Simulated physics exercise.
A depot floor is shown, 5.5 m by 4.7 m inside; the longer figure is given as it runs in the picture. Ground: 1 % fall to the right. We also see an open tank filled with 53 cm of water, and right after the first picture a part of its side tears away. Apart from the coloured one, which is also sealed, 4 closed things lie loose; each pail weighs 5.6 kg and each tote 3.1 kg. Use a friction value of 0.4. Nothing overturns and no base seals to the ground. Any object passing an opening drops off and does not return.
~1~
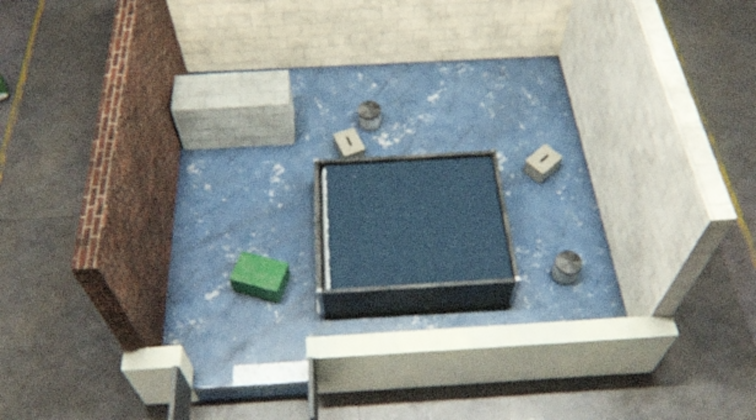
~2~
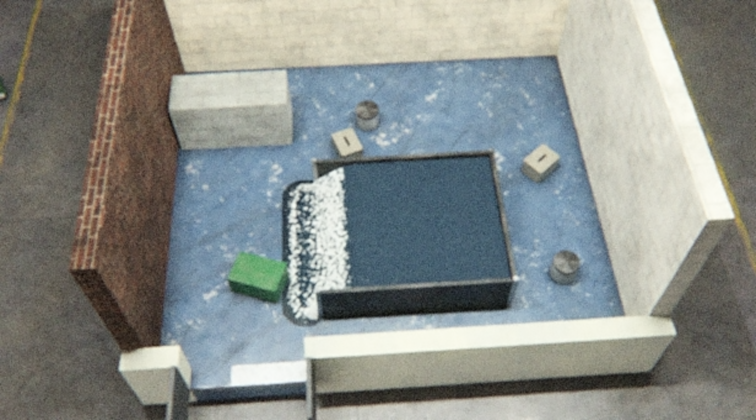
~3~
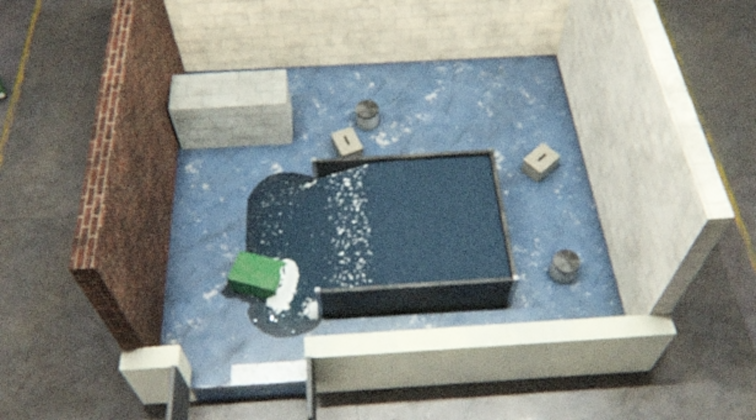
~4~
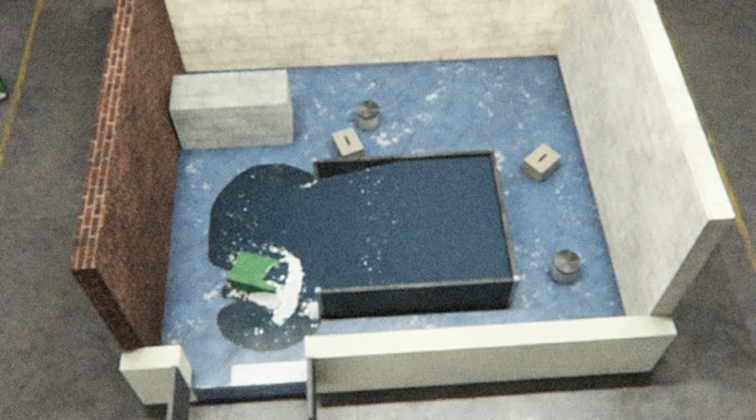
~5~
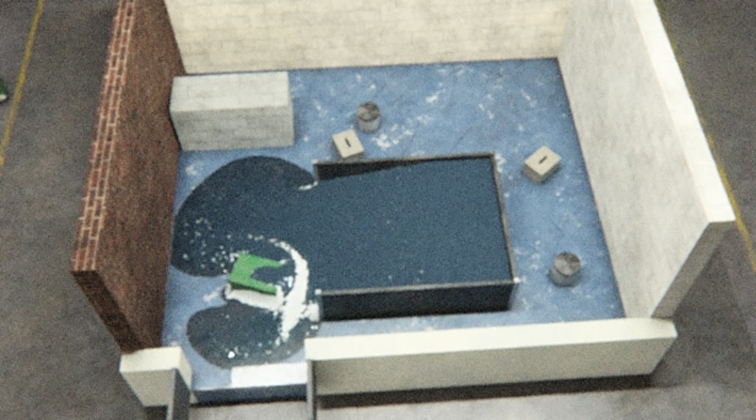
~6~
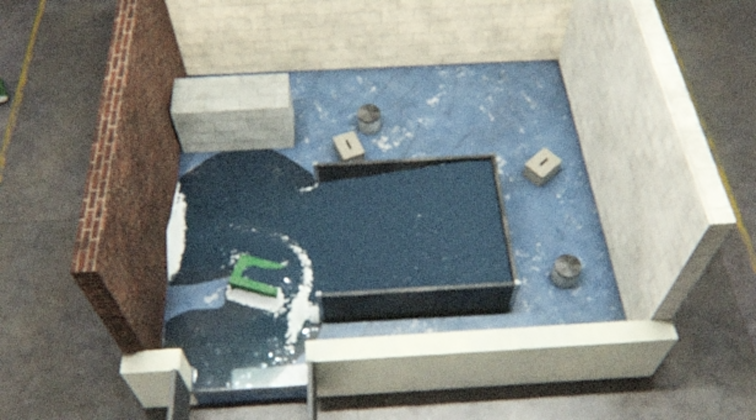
A large, dark tank of water stands on a blue floor inside a walled depot bay, seen from high above by a nearly still camera. A green crate sits to its left, a pale block lies at upper left by the brick wall, and small pale boxes and grey drums lie around it. Water bursts through the tank's left side, foams around and over the unmoving crate, and spreads to the brick wall and front gap.
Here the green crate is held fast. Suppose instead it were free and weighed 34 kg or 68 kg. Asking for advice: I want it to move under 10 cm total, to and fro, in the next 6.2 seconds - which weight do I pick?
Neither one will do it.
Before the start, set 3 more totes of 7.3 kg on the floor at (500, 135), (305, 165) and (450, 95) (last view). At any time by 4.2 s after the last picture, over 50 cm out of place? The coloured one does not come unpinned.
In sequence: Exceeds it / exceeds it / falls below it.
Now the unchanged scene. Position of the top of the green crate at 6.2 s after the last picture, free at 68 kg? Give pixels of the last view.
Near (235, 344).
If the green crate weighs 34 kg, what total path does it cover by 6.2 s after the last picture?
About 250 cm.
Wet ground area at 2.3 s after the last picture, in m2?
Wet area: Approx. 14 m2.
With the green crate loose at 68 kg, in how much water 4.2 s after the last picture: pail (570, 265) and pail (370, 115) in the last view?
Depth approx. 0 cm / 4 cm.
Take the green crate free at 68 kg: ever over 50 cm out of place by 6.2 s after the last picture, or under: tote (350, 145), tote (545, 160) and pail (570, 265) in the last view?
Well, the first one's too far, the next one's too far and the last one's not that far.
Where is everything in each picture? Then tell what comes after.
The green crate at (259, 271), on the bottom; water covers 4.0 m2; 0 of 5 have shifted, in the first frame.
The green crate at (257, 271) rests on the ground; 4.9 m2 under water; 0 of 5 have shifted, in the second frame.
The green crate at (257, 270), on the bottom; water covers 5.8 m2; 0 of 5 have shifted, in the third frame.
The green crate at (258, 271) rests on the ground; water covers 6.9 m2; 0 of 5 have shifted, in the fourth frame.
The green crate at (258, 272), on the bottom; water covers 8.1 m2; 0 of 5 have shifted, in the fifth frame.
The green crate at (258, 274) rests on the ground; water covers 9.2 m2; 0 of 5 have shifted, in the sixth frame.
Then, 0.6 s after the last picture the green crate would be 93 cm from its start with 34 kg and 42 cm from its start with 68 kg; 11 cm of water round it then.
Then, 2.3 s after the last picture the green crate would be gone out with 34 kg and 79 cm from its start with 68 kg; 23 cm of water round it then.
Then, 4.2 s after the last picture the green crate would be gone out with 34 kg and 92 cm from its start with 68 kg; 8 cm of water round it then.
Then, 6.2 s after the last picture the green crate would be gone out with 34 kg and 92 cm from its start with 68 kg; 4 cm of water round it then.
